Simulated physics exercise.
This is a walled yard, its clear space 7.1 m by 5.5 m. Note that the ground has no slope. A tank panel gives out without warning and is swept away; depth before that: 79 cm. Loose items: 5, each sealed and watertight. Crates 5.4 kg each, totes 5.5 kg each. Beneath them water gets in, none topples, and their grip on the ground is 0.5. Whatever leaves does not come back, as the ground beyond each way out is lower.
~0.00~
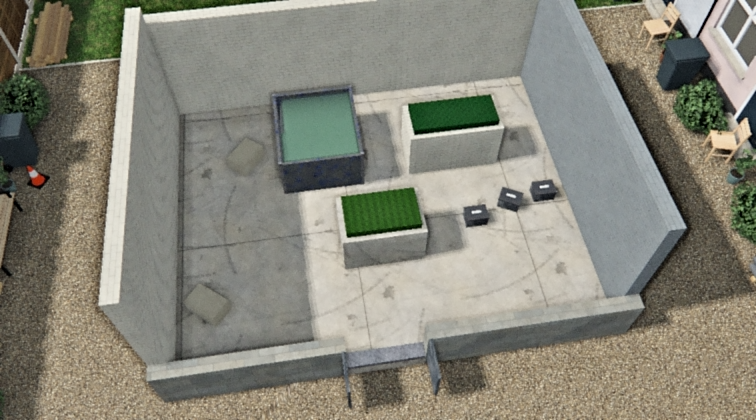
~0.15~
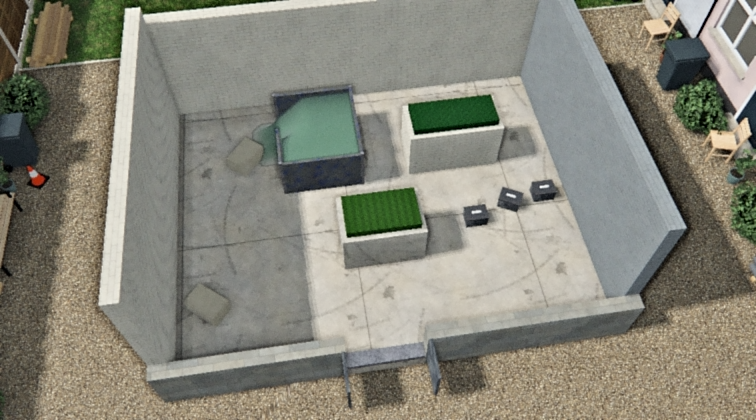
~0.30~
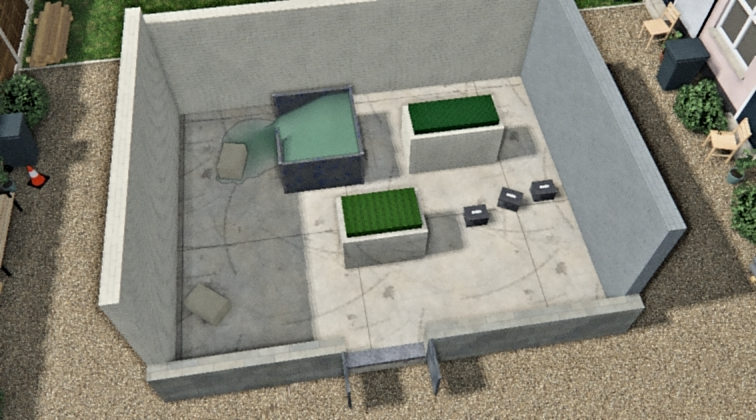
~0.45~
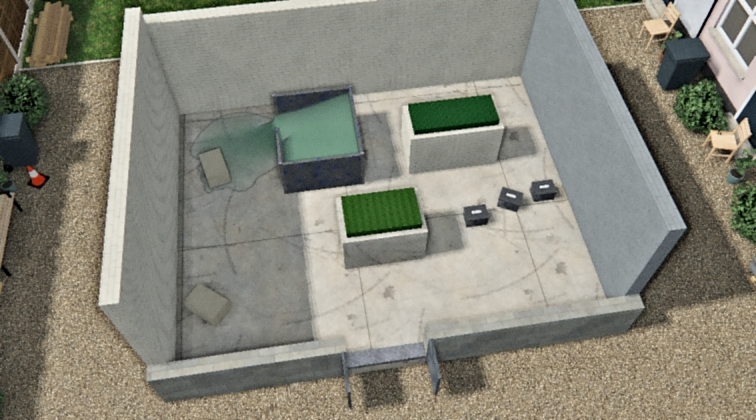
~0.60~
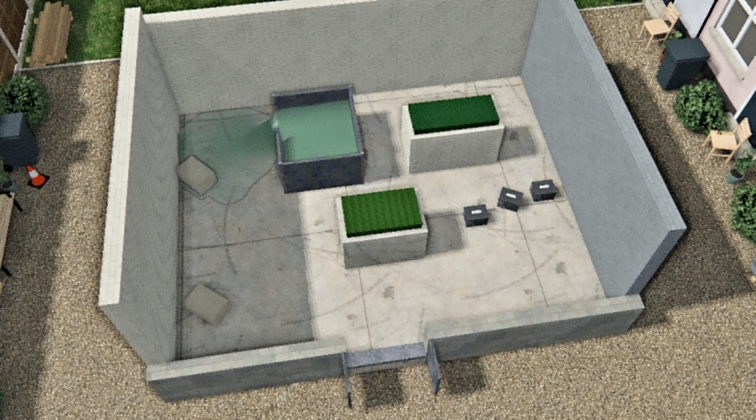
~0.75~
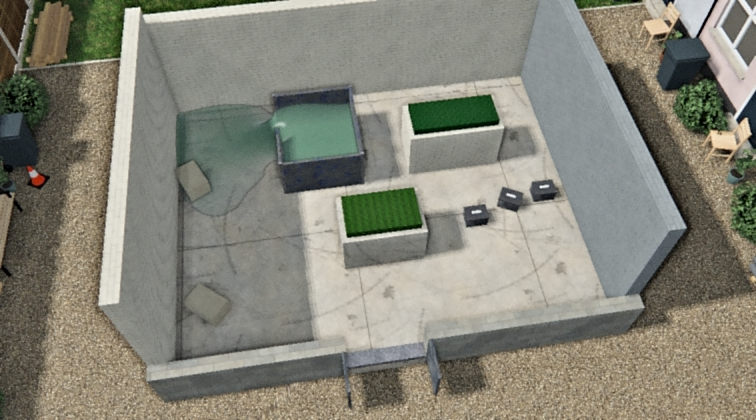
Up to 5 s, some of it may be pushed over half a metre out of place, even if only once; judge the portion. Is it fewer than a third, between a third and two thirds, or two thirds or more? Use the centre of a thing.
Between a third and two thirds.
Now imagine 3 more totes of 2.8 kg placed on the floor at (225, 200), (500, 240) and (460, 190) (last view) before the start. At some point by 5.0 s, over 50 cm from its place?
In the order asked: Above the mark; below the mark; below the mark.
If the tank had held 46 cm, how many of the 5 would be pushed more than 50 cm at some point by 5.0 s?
Under that setup the answer is 2.
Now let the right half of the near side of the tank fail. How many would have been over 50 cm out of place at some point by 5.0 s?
You'd get 4 in that case.
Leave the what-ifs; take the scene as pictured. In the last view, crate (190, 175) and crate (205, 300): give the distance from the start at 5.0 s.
500 cm and 300 cm.
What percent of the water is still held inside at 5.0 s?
98 %.
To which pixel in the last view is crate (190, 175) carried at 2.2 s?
Near (247, 261).
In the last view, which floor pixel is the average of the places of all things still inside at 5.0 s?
Around (475, 247).
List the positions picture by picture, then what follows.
The first frame shows a crate at (245, 152) rests on the ground; a crate at (206, 301), on the bottom; 2.1 m2 under water; 0 of 5 have shifted.
The second frame shows a crate at (244, 152) rests on the ground; a crate at (206, 301) rests on the ground; water covers 2.6 m2; 0 of 5 have shifted.
The third frame shows a crate at (231, 156), on the bottom, 26 cm from its start; a crate at (206, 301) rests on the ground; water covers 3.3 m2; 1 of 5 have shifted.
The fourth frame shows a crate at (213, 163) rests on the ground, 61 cm from its start; a crate at (206, 301), on the bottom; water covers 4.4 m2; 1 of 5 have shifted.
The fifth frame shows a crate at (195, 170), on the bottom, 97 cm from its start; a crate at (206, 301) rests on the ground; water covers 5.5 m2; 1 of 5 have shifted.
The sixth frame shows a crate at (191, 176), on the bottom, 108 cm from its start; a crate at (206, 301), on the bottom; water covers 6.1 m2; 1 of 5 have shifted.
After 1.1 s 1 of 5 are over 50 cm from their spots; 0 afloat.
After 2.2 s 1 of 5 are over 50 cm from their spots; 0 afloat.
After 3.5 s 2 of 5 are over 50 cm from their spots; 2 afloat.
After 5.0 s 2 of 5 are over 50 cm from their spots, and 2 have been at some point; 1 afloat.
